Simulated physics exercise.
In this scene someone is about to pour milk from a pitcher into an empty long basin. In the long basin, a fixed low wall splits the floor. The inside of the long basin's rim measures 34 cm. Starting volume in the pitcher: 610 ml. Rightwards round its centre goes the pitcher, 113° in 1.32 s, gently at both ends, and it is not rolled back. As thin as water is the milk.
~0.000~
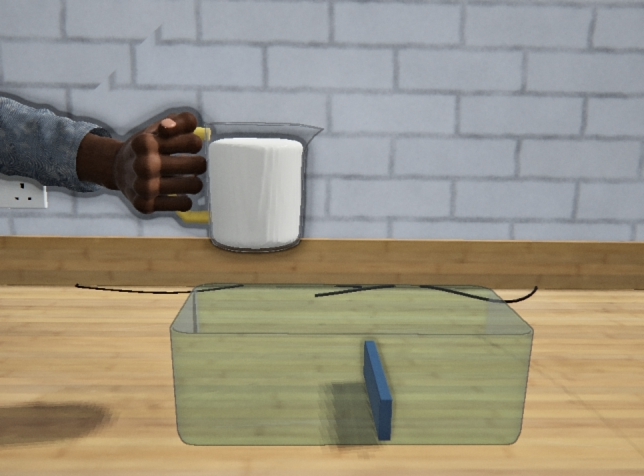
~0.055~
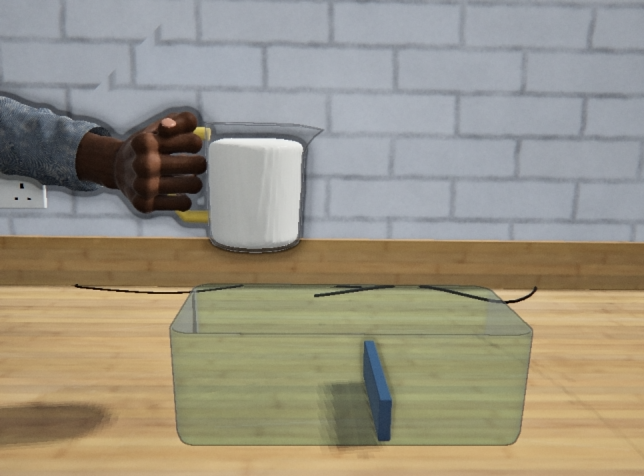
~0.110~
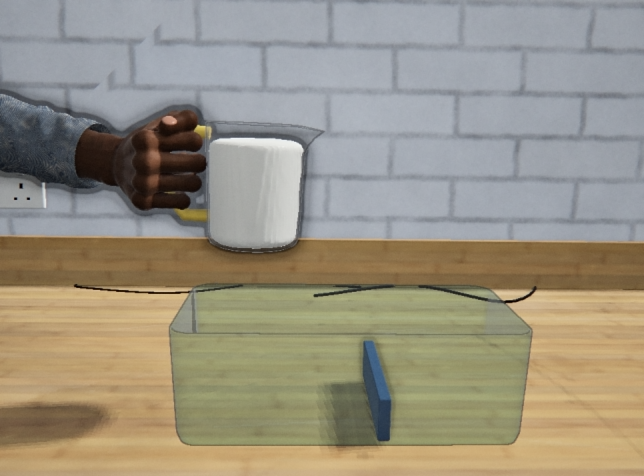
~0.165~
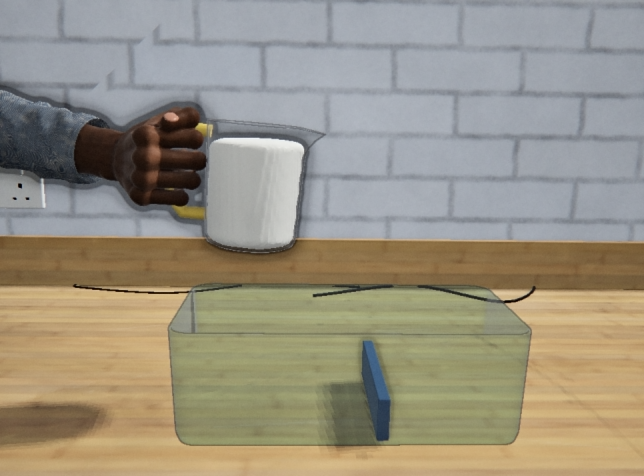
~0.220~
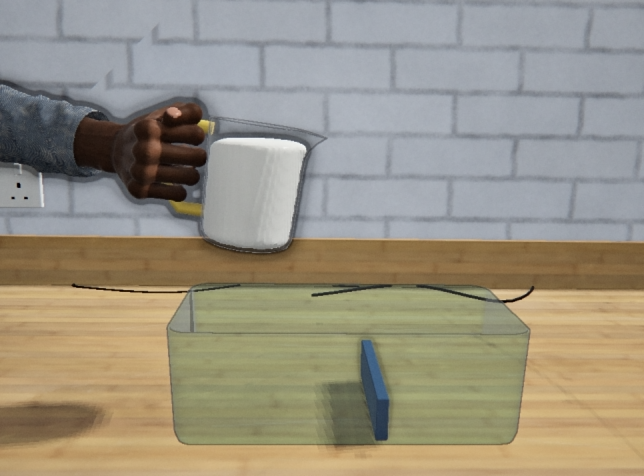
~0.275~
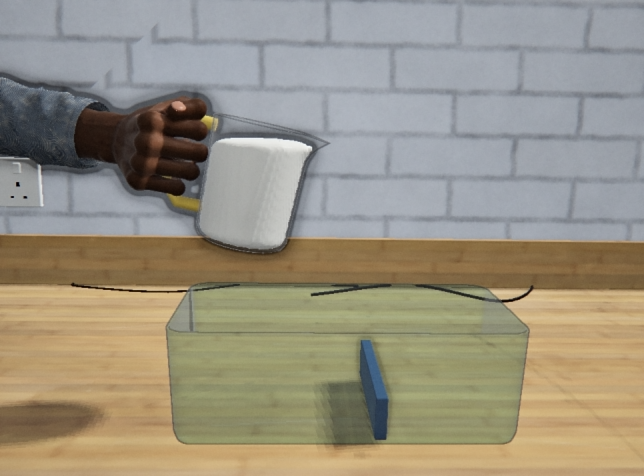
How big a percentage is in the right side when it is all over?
Roughly 57 per cent is in the right side.
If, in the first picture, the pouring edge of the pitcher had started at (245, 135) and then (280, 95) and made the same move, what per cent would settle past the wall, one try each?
It comes to 5 per cent, and then 5 per cent.
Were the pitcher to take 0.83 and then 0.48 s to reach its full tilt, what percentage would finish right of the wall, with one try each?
Respectively about 45 and 25 percent.
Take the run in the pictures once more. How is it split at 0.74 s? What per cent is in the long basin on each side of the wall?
Roughly 0 sits left and 7 sits right.
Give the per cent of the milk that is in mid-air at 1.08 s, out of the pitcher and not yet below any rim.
Something like 14 per cent of the total.
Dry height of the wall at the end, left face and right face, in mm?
Left 36 mm, right 26 mm.
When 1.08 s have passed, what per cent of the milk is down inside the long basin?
Near 64 per cent of the total.
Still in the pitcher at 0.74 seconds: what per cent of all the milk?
Near 78 in a hundred.
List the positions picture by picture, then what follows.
Tilt 0°; pouring edge (324, 127); surface from (210, 142) to (303, 143); the long basin's rim runs from (184, 307) to (510, 309); the wall's top is at (377, 368), in the first frame.
Tilt 0°; pouring edge (324, 128); surface from (210, 142) to (304, 144), in the second frame.
Tilt 2°; pouring edge (325, 130); surface from (211, 141) to (303, 144), in the third frame.
Tilt 4°; pouring edge (326, 133); surface from (211, 141) to (306, 144), in the fourth frame.
Tilt 8°; pouring edge (328, 137); surface from (212, 143) to (308, 146), in the fifth frame.
Tilt 12°; pouring edge (330, 142); surface from (213, 142) to (312, 146), in the sixth frame.
After 0.74 s the tilt is 67° and 79 per cent is still to pour, 0 is left of the wall and 7 right of it.
After 1.08 s the tilt is 104° and 22 per cent is still to pour, 15 is left of the wall and 49 right of it.
After 1.43 s the tilt is 113° and 0 per cent is still to pour, 42 is left of the wall and 56 right of it.
After 1.82 s the tilt is 113° and 0 per cent is still to pour, 42 is left of the wall and 57 right of it.
In the end 42 per cent lies left of the wall, 57 right of it and 1 outside.
